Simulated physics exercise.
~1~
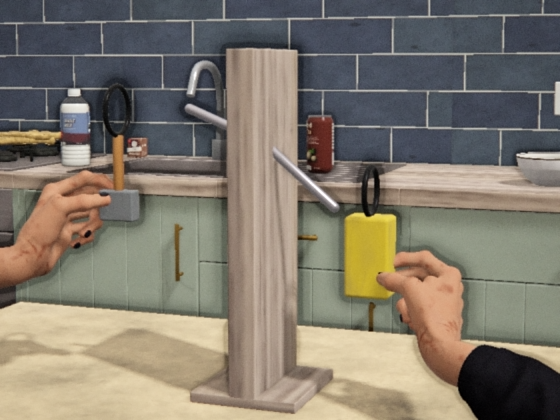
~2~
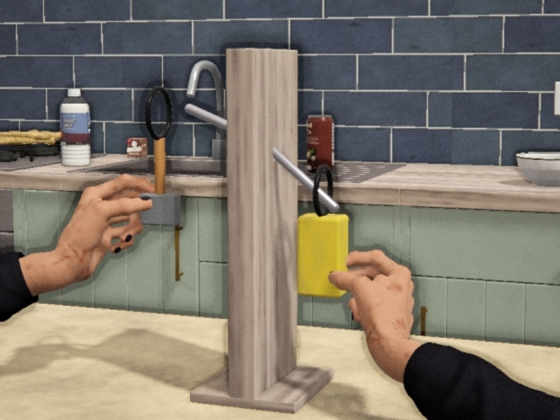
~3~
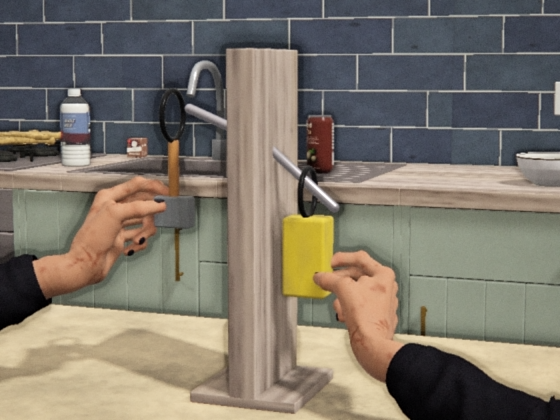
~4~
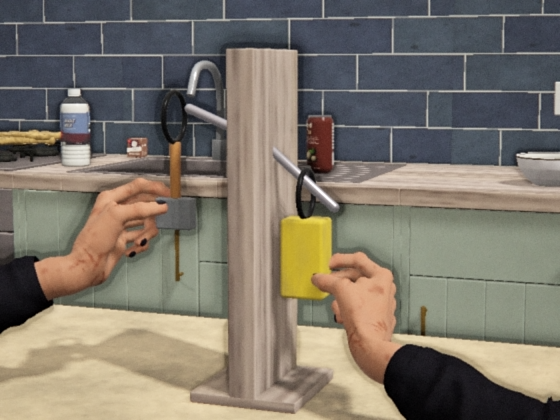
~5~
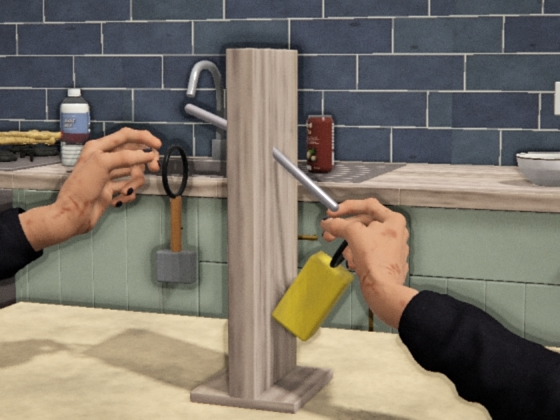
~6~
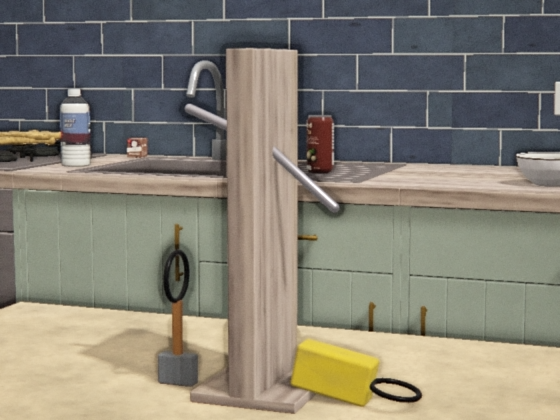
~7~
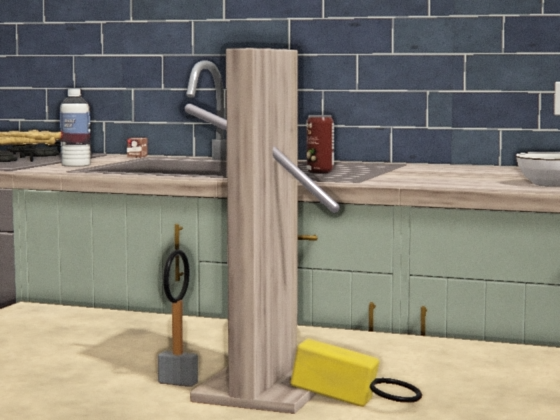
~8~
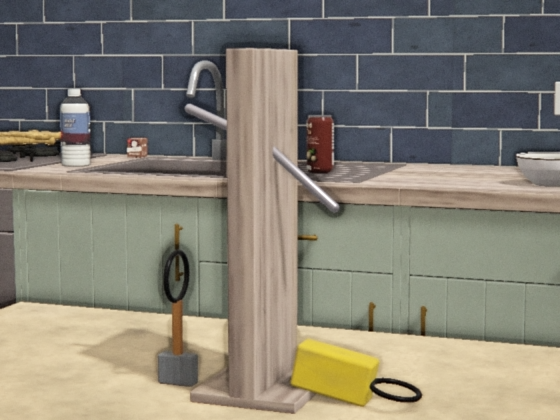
Yellow pouch and grey brush held by two hands to a stand's slanted peg, then slipping down onto the table.
